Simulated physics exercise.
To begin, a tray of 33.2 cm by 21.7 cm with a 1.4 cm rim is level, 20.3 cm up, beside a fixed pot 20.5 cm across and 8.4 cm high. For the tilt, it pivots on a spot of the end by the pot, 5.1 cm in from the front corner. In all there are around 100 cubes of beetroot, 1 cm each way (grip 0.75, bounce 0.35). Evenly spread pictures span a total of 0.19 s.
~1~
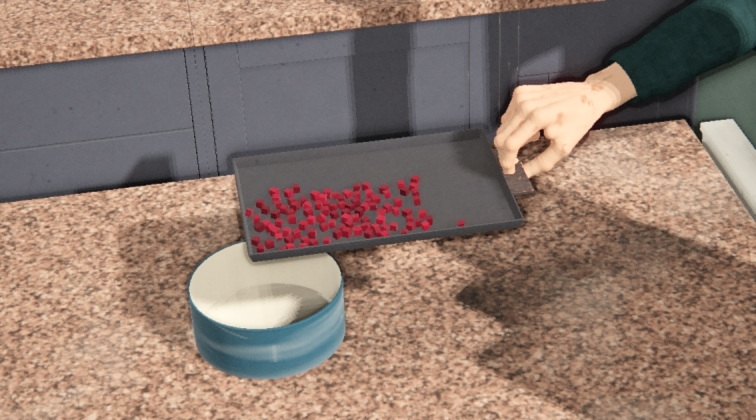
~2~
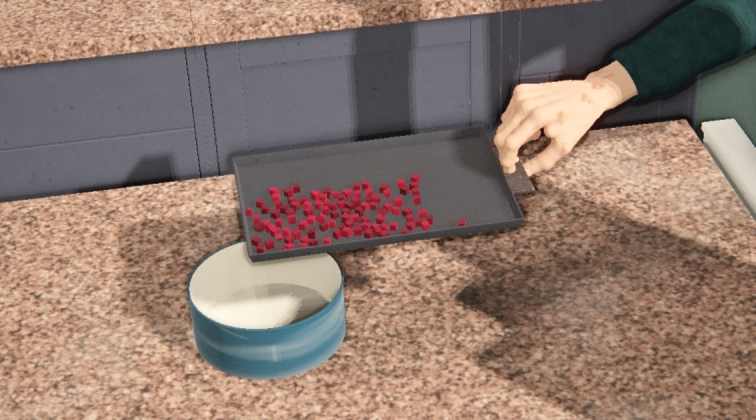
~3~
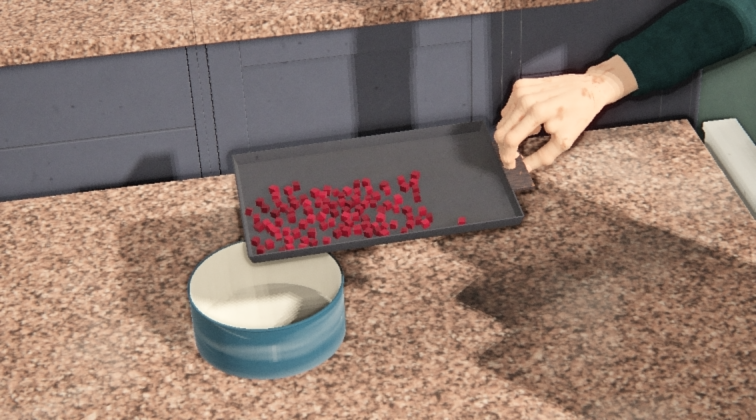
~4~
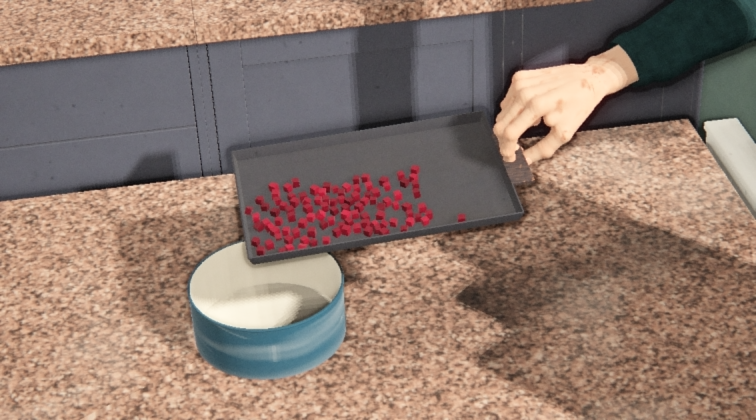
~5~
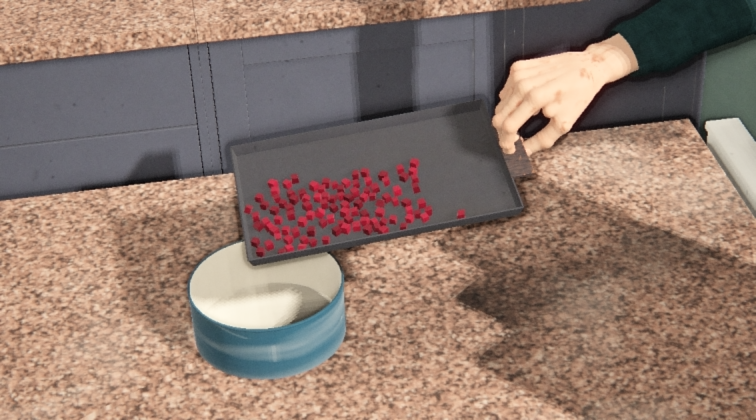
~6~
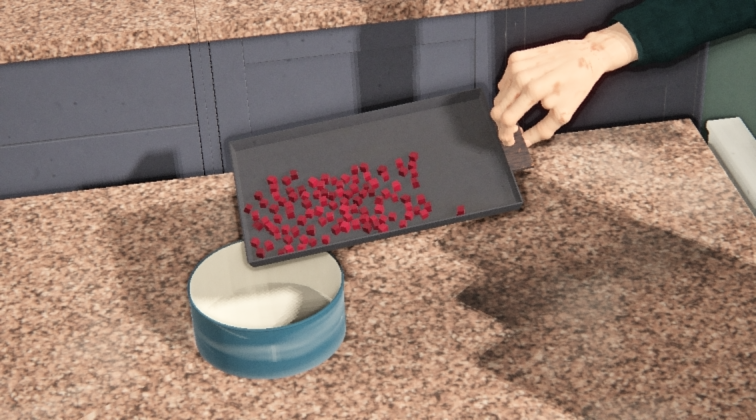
On a speckled stone counter, a hand gradually raising the right end of a dark tray of small red pieces beside a blue pot.
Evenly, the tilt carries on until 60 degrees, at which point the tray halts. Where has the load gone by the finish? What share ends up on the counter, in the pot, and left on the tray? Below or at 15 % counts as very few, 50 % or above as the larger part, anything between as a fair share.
Counter - a fair share, pot - very few, tray - the larger part.
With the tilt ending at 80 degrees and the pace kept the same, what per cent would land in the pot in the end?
Pot share: About 0 per cent.
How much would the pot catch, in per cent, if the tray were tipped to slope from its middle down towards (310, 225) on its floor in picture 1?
My best guess is some 0 per cent.
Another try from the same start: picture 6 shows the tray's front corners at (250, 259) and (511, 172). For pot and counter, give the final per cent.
Pot 0 % / counter 60 %.
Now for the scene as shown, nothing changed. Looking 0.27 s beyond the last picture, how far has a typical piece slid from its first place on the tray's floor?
Roughly 0 cm.
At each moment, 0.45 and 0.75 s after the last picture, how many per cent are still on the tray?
Earlier moment 100, later moment 70.
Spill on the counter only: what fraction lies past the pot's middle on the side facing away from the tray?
70 per cent.
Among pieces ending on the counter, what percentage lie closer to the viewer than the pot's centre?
Roughly 100 percent of the spill.
Then, 0.27 s after the last picture, tilt 36 degrees; the tray holds 100 %, the pot 0 %.
Then, 0.45 s after the last picture, tilt 52 degrees; the tray holds 100 %, the pot 0 %.
Then, 0.75 s after the last picture, tilt 60 degrees; the tray holds 70 %, the pot 0 %.
In the end, counter 35 %, pot 0 %, tray 65 %.
